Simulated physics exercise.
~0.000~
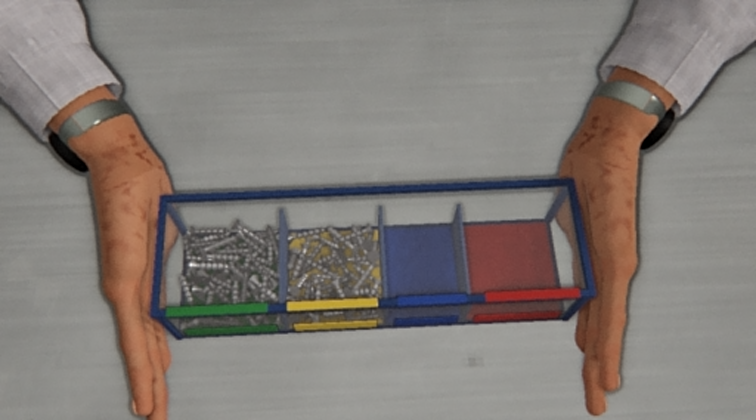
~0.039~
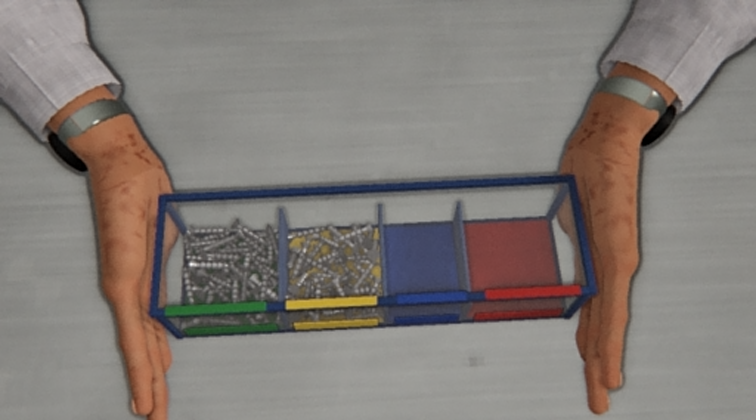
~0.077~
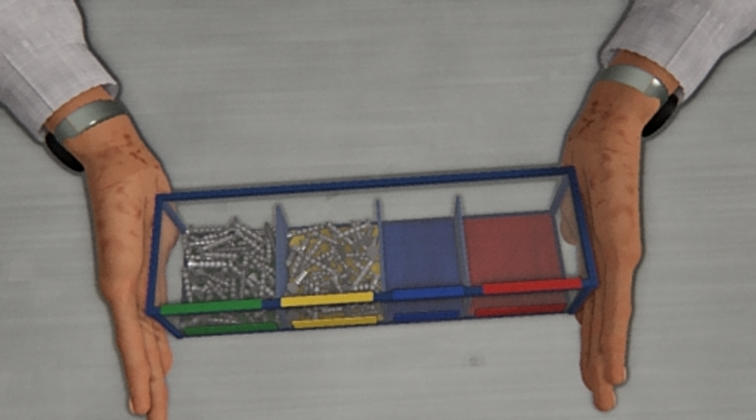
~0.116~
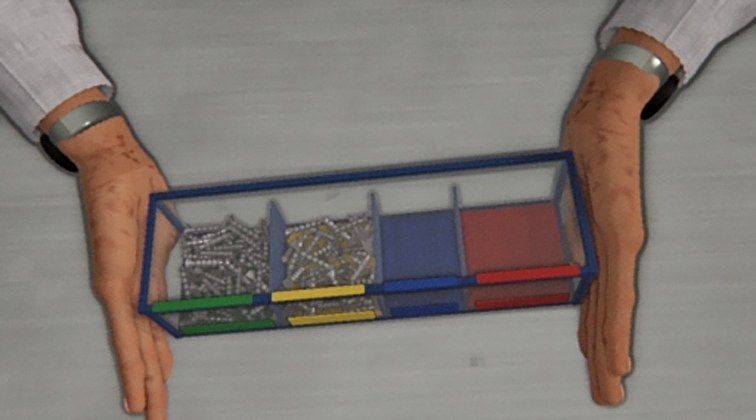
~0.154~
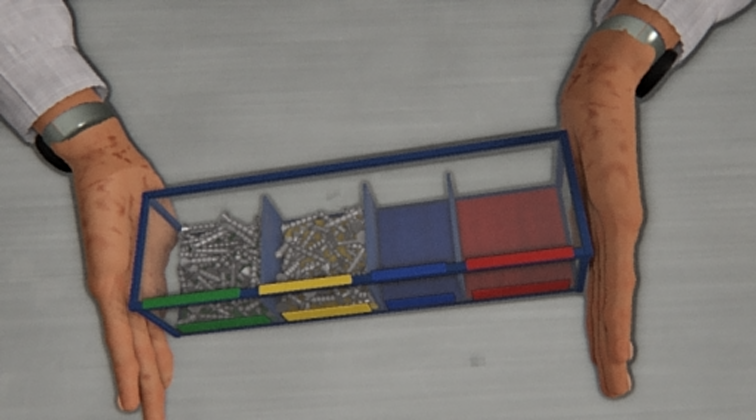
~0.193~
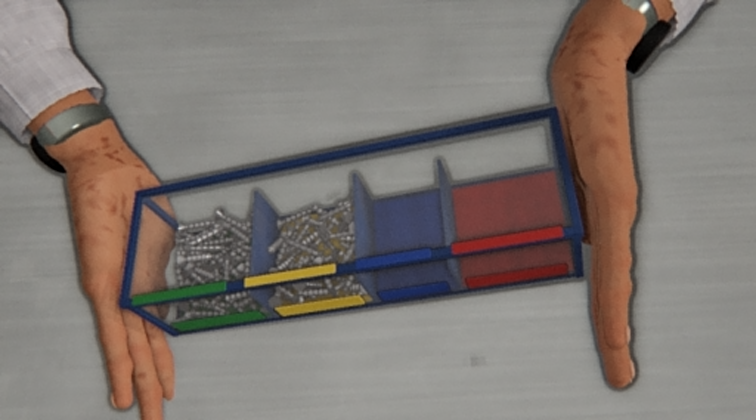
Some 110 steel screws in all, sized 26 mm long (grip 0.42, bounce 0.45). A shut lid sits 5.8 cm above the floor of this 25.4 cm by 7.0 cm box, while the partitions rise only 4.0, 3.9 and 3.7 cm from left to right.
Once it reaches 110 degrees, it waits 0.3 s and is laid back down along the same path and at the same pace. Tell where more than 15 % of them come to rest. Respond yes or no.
Red: No; blue: No; green: Yes; yellow: Yes.
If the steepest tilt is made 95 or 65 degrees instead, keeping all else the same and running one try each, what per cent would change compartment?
I'd expect close to 15 and then close to 0 per cent.
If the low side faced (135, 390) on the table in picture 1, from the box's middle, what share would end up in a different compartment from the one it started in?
That comes to around 10 per cent.
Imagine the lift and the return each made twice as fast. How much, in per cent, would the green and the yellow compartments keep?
The green compartment would end with 75 per cent, the yellow one with 25 per cent.
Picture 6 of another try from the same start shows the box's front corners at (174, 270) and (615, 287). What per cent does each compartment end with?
Final per cent - red: 40; blue: 10; green: 20; yellow: 25.
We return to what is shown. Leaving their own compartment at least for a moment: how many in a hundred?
Something like 20 per cent of the pieces.
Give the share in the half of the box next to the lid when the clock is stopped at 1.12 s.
Around 50 in a hundred, give or take.
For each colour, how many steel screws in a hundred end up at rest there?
Red: 0%; blue: 0%; green: 75%; yellow: 25%.
Then, at 1.12 s, tilt 110 degrees; green 70 %, yellow 30 %.
After 1.74 s, tilt 58 degrees; green 75 %, yellow 25 %.
After 2.40 s, tilt 0 degrees; green 75 %, yellow 25 %.
At rest (2.8 s), red 0 %, blue 0 %, green 75 %, yellow 25 %.
